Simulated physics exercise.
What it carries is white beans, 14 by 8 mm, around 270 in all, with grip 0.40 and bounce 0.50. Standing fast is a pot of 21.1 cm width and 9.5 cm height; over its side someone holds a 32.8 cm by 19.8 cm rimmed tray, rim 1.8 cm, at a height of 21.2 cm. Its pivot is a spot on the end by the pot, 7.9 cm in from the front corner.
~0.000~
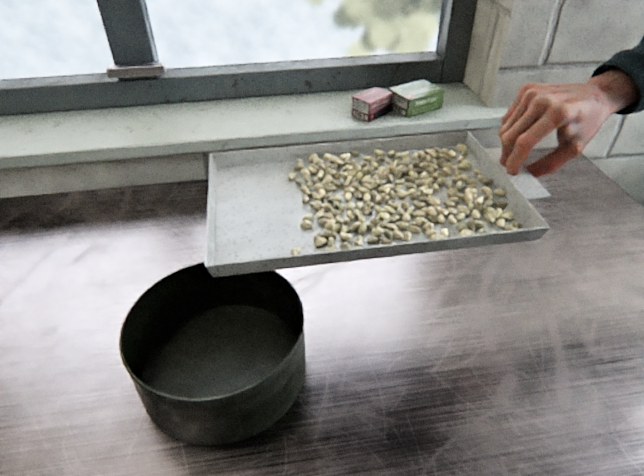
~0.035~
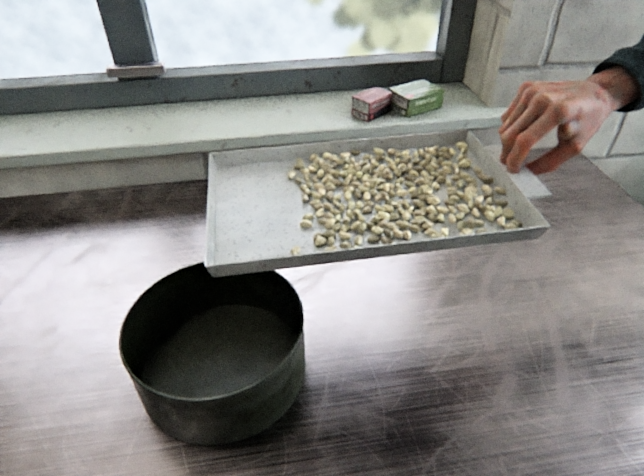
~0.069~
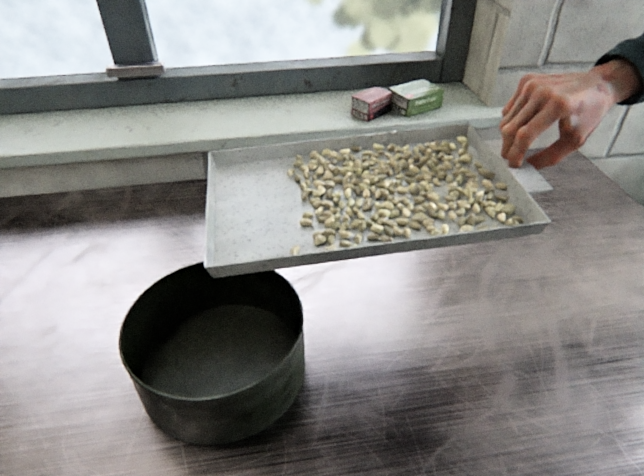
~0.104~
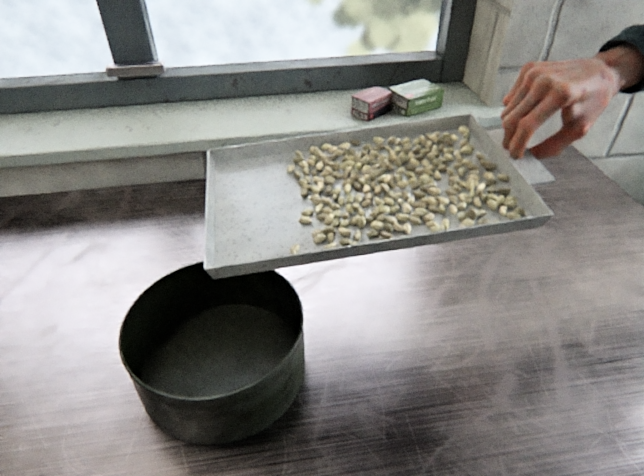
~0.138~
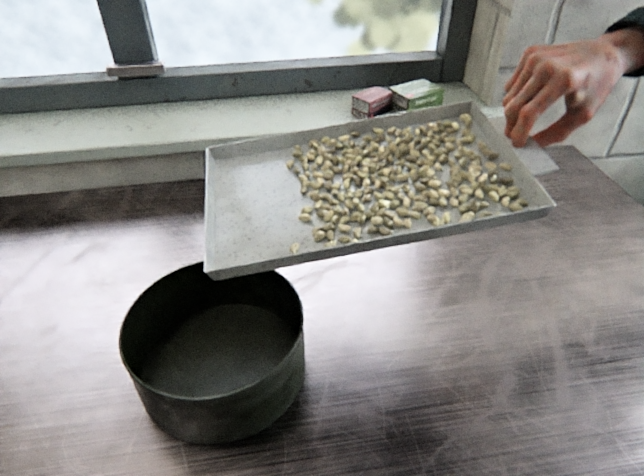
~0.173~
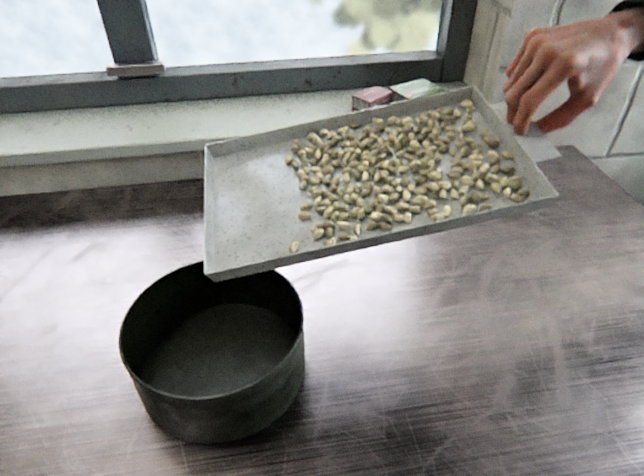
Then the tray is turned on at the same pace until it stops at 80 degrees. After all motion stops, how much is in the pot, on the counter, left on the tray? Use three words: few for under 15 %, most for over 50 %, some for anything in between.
Pot: Most; counter: Few; tray: Few.
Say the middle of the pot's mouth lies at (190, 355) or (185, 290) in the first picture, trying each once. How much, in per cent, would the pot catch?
First try around 95 %, second around 20 %.
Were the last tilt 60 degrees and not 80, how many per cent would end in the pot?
Around 75 %, I reckon.
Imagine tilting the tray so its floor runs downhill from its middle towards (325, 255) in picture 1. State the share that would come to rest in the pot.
Some 75 per cent.
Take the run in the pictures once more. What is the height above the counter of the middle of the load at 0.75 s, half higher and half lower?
Median height: Approx. 22 cm.
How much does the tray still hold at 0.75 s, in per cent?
Estimate: About 80 percent.
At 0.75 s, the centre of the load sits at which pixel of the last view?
I reckon close to (230, 265).
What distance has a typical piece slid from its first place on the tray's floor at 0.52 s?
By then it sits near 5 cm from where it began.
Then, at 0.52 s, tilt 44 degrees; the tray holds 100 %, the pot 0 %.
Then, at 0.75 s, tilt 67 degrees; the tray holds 80 %, the pot 0 %.
After 1.10 s, tilt 80 degrees; the tray holds 10 %, the pot 80 %.
By 2.1 s all is still; pot 90 %, counter 5 %, tray 5 %.
